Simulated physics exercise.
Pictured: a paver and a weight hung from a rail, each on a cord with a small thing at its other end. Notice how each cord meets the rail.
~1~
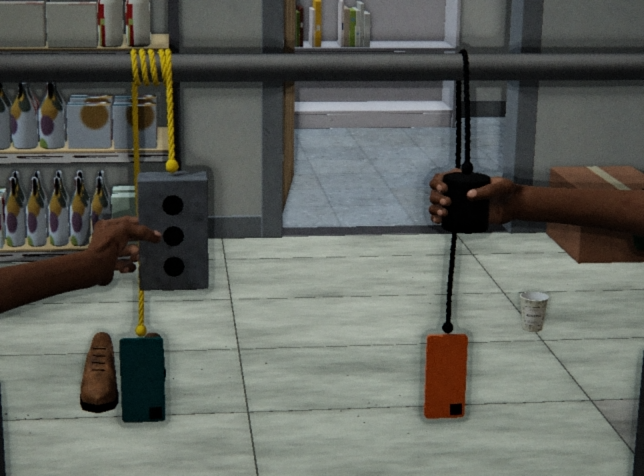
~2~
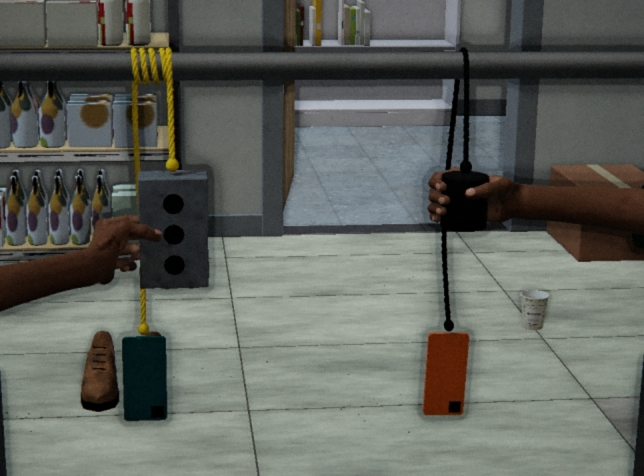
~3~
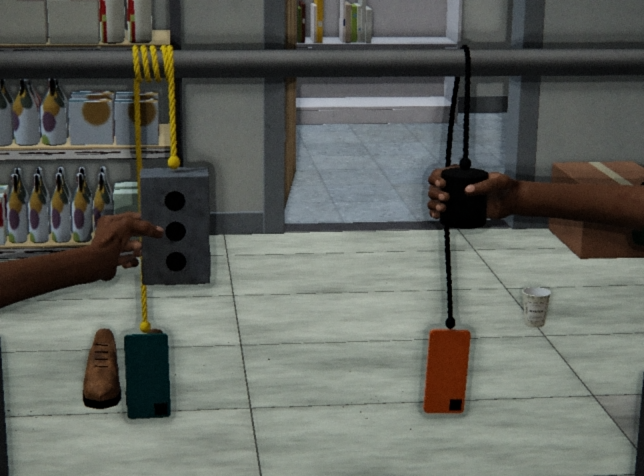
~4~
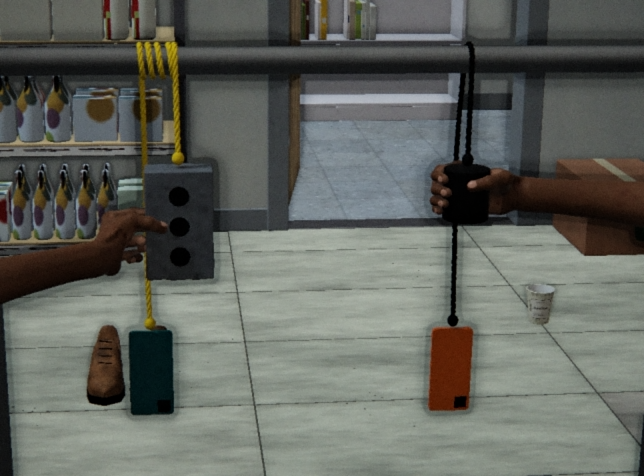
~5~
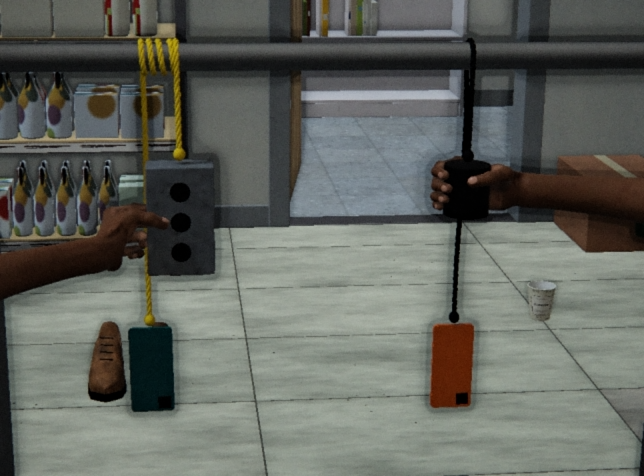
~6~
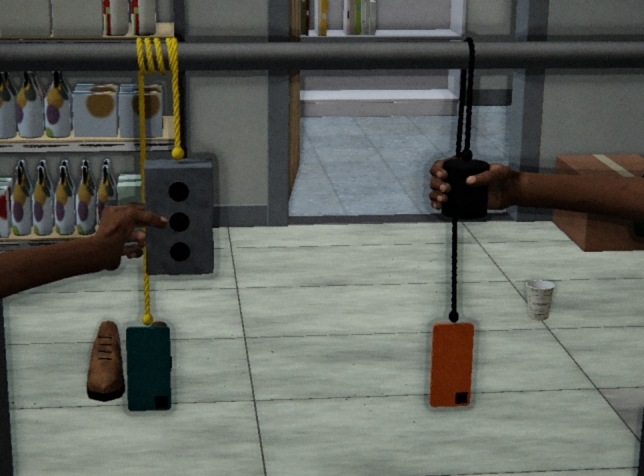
Two phones hang on cords from a rail, barely swaying, while two hands stay almost still.
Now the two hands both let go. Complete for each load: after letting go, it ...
The paver stays hanging; the weight drops.
Then, 0.32 s after the last picture, paver hanging near (178, 206); weight dropping near (461, 300).
Then, 0.66 s after the last picture, paver hanging near (173, 202); weight on the floor.
Then, 1.00 s after the last picture, paver hanging near (174, 205); weight on the floor.
At rest, paver hanging near (178, 207); weight on the floor. The paver is held and the weight pulls its rope through.
